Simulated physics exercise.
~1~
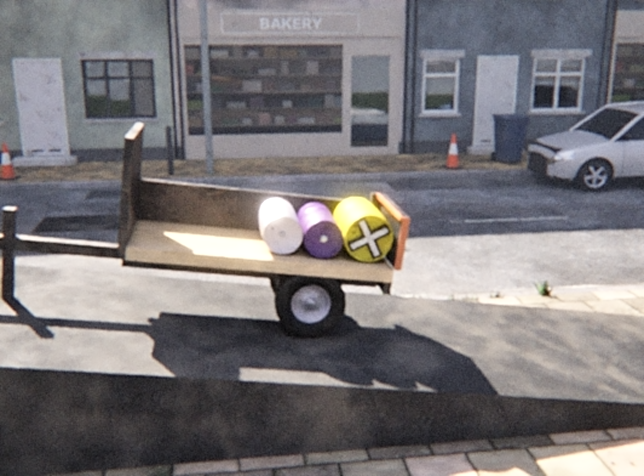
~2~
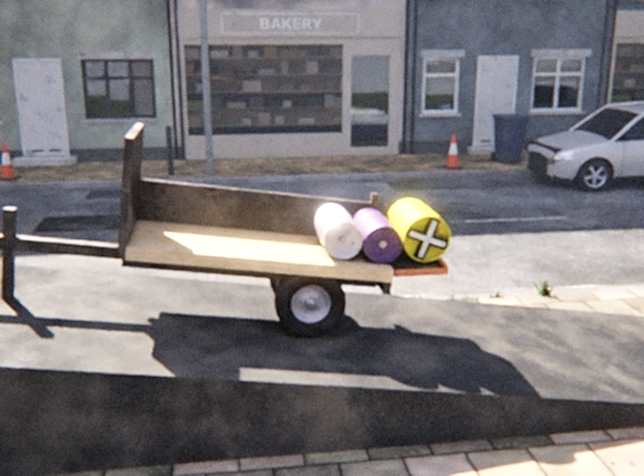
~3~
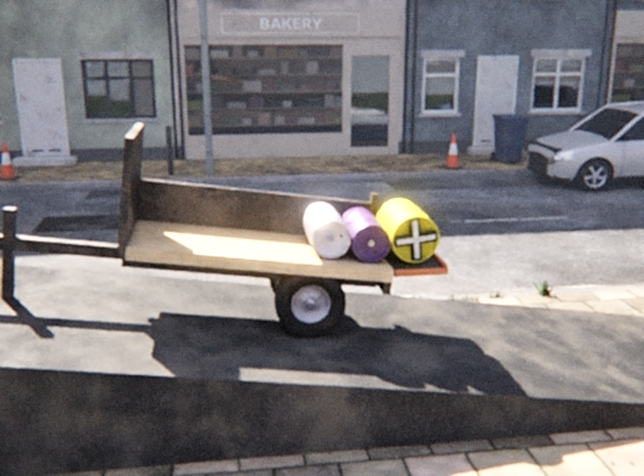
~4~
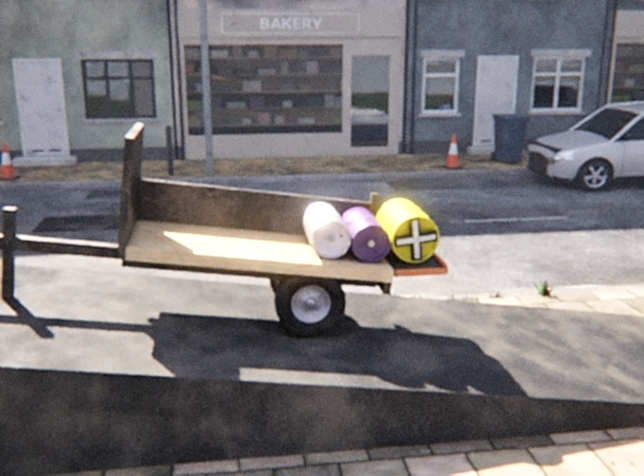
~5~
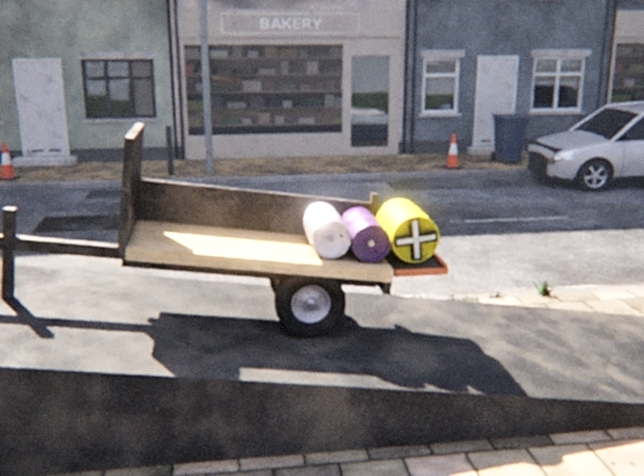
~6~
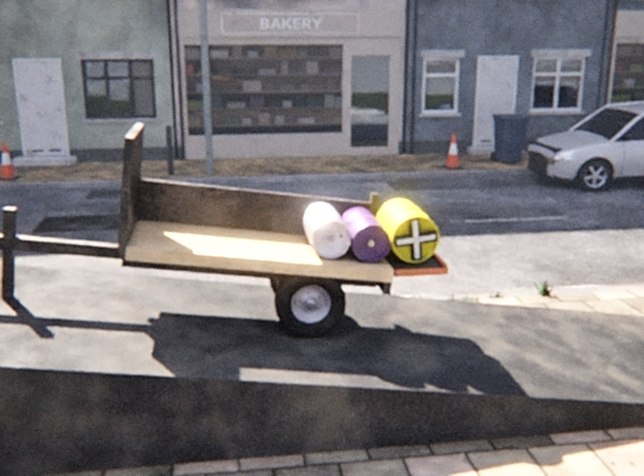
On a street ramp, a trailer's tailgate drops and three kegs roll right, then settle aboard.
